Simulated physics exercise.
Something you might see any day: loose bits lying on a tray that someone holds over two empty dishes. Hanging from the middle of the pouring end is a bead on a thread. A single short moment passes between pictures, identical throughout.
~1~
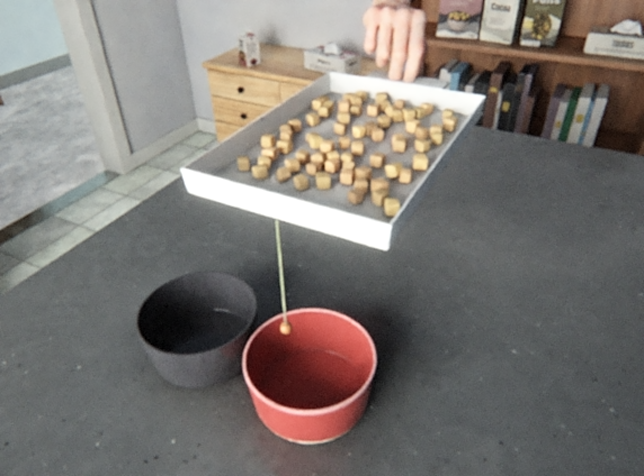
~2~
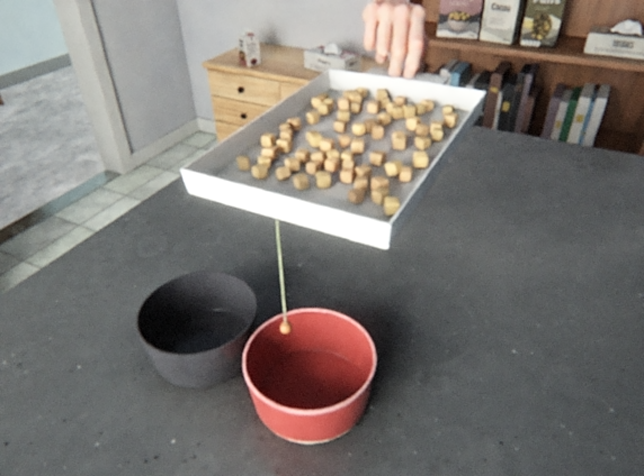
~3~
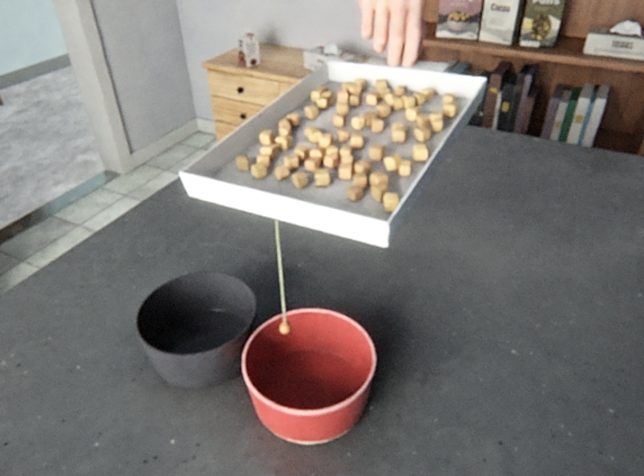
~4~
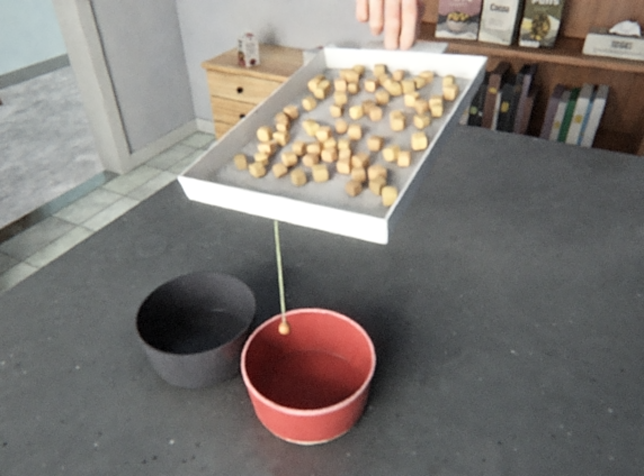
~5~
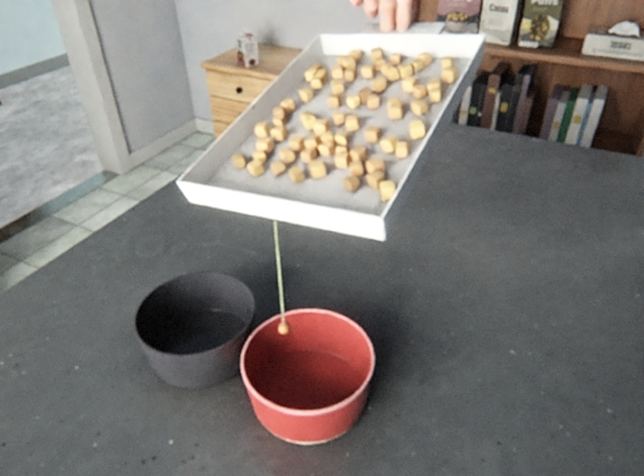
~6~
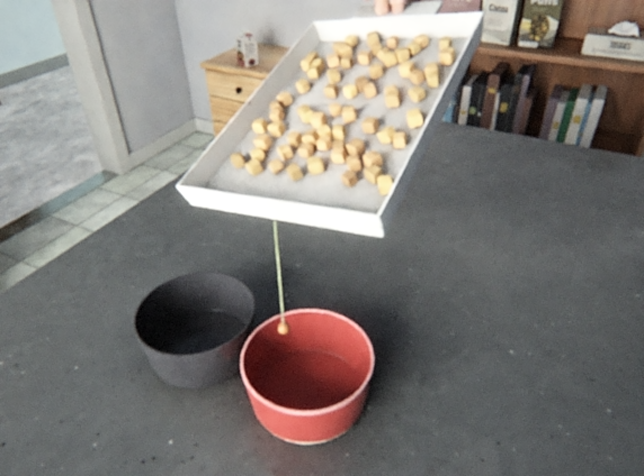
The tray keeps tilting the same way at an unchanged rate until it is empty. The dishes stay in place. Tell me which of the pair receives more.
My bet is the dish over on the left is left holding more.
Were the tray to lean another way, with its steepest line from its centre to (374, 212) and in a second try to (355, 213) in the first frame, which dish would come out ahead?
Case one: The dish at right. Case two: The dish at right.
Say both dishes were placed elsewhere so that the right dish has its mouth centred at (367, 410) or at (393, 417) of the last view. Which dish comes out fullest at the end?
The dish to the left, then the dish to the left.
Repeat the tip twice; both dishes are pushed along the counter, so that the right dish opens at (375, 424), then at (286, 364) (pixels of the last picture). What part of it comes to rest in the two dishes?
First some 40, then 80 per cent.
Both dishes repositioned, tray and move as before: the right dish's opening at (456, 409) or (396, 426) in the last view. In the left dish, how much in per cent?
Trial 1 near 0 percent, trial 2 near 30 percent.
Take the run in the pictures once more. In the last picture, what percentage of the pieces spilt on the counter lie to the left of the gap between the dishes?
It amounts to some 100 percent.
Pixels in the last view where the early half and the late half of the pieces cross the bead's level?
Earlier half at (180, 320), later half at (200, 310).
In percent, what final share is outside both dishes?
Some 30 percent of the load.
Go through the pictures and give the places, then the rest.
Corners of the pouring end at (185, 168) and (388, 223), level; middle of the load at (344, 143), small wooden cubes; left dish at (161, 366); right dish at (277, 421); bead on its thread at (286, 328), in the first picture.
Corners of the pouring end at (184, 169) and (388, 222), level; middle of the load at (344, 141), in the second picture.
Corners of the pouring end at (183, 172) and (386, 221), tipped barely, lowest at the left corner; middle of the load at (343, 135), in the third picture.
Corners of the pouring end at (182, 176) and (383, 218), tipped a little, lowest at the left corner; middle of the load at (342, 127), in the fourth picture.
Corners of the pouring end at (180, 180) and (380, 216), tipped a little, lowest at the left corner; middle of the load at (339, 118), in the fifth picture.
Corners of the pouring end at (180, 185) and (377, 214), tipped clearly, lowest at the left corner; middle of the load at (336, 110); left dish at (159, 366); right dish at (274, 422), in the sixth picture.
Soon after the last picture, tray tipped steeply; all on the tray.
A little later, tray tipped past a quarter turn; nearly all on the tray; a stray few in the left dish.
Later still, tray tipped past a quarter turn; about two thirds in the left dish; about a third outside both.
At rest, tray tipped past a quarter turn; none in the right dish; about two thirds in the left dish; about a third outside both.
